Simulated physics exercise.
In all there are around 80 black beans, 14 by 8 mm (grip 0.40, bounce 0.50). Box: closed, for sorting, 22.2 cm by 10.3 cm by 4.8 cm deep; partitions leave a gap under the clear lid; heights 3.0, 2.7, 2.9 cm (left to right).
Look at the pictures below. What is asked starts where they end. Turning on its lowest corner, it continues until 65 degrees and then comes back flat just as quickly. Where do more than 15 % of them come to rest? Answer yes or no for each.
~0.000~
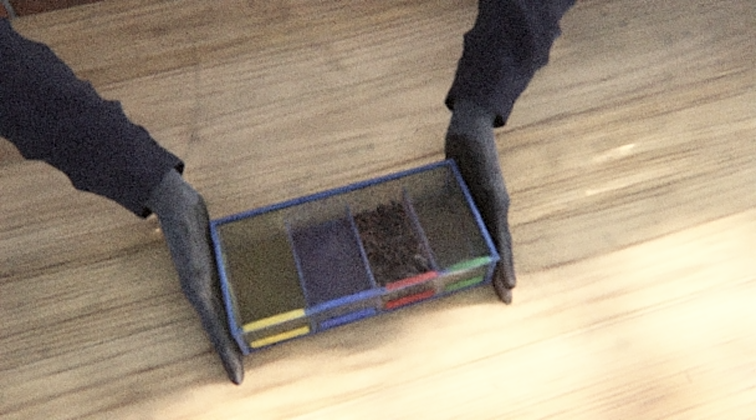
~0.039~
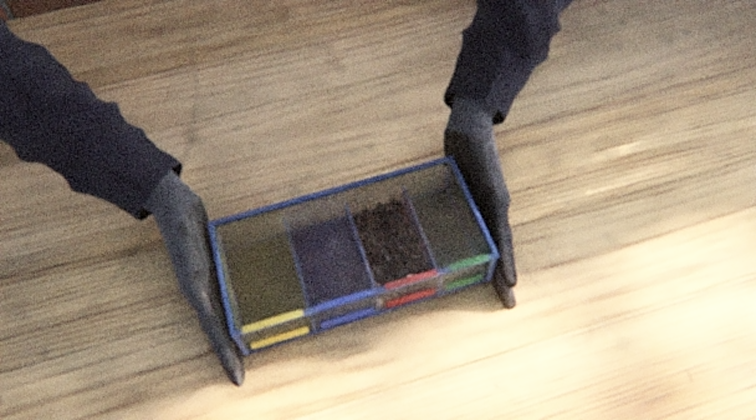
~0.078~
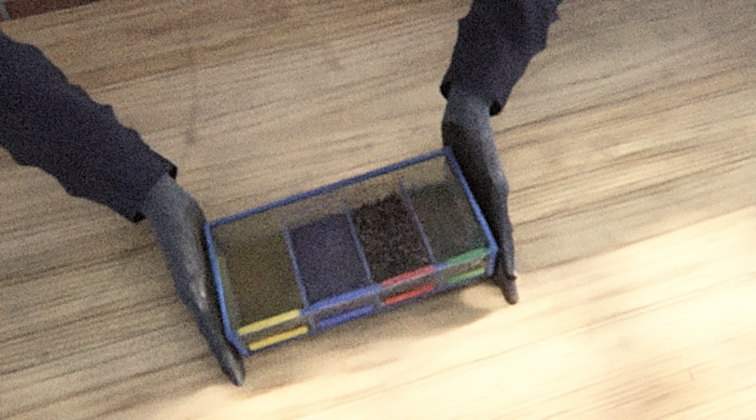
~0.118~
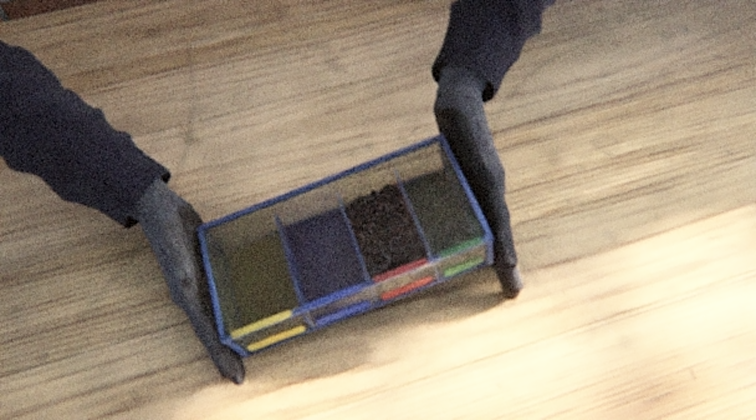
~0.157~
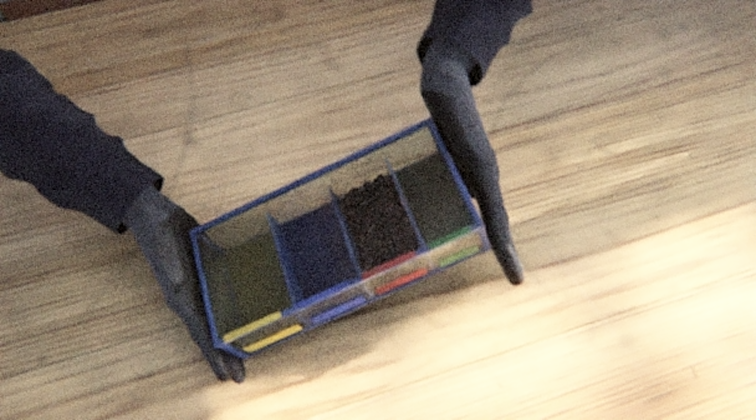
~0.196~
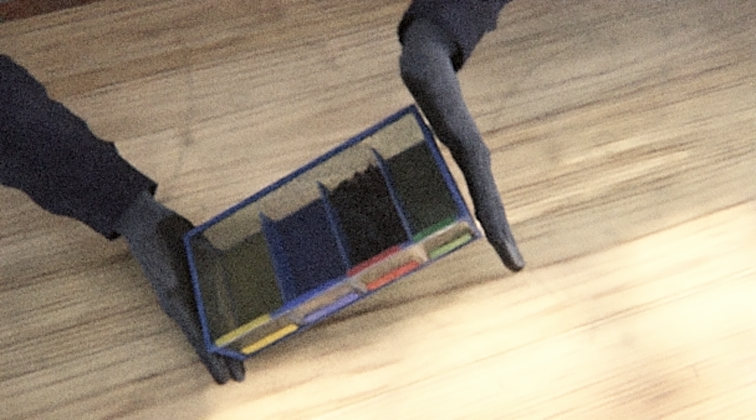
Red: Yes, blue: Yes, green: No, yellow: No.
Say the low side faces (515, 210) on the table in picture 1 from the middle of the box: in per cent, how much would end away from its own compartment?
I'd say close to 5 %.
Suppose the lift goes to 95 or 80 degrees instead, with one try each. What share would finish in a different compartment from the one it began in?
I'd expect close to 90 and then close to 65 per cent.
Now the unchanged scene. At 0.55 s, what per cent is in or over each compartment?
Red 95; blue 5; green 0; yellow 0.
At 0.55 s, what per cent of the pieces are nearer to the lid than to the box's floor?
Estimate: Near 20 per cent.
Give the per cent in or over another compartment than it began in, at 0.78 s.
Estimate: Roughly 25 in a hundred.
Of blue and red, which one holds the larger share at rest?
Red compartment.
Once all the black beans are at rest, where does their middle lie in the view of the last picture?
Somewhere near (372, 258) in the last picture.
Then, at 0.55 s, tilt 62 degrees; red 95 %, blue 5 %.
After 0.78 s, tilt 23 degrees; red 75 %, blue 20 %, yellow 5 %.
Then, at 1.12 s, tilt 0 degrees; red 75 %, blue 20 %, yellow 5 %.
At rest (1.8 s), red 75 %, blue 20 %, green 0 %, yellow 5 %.
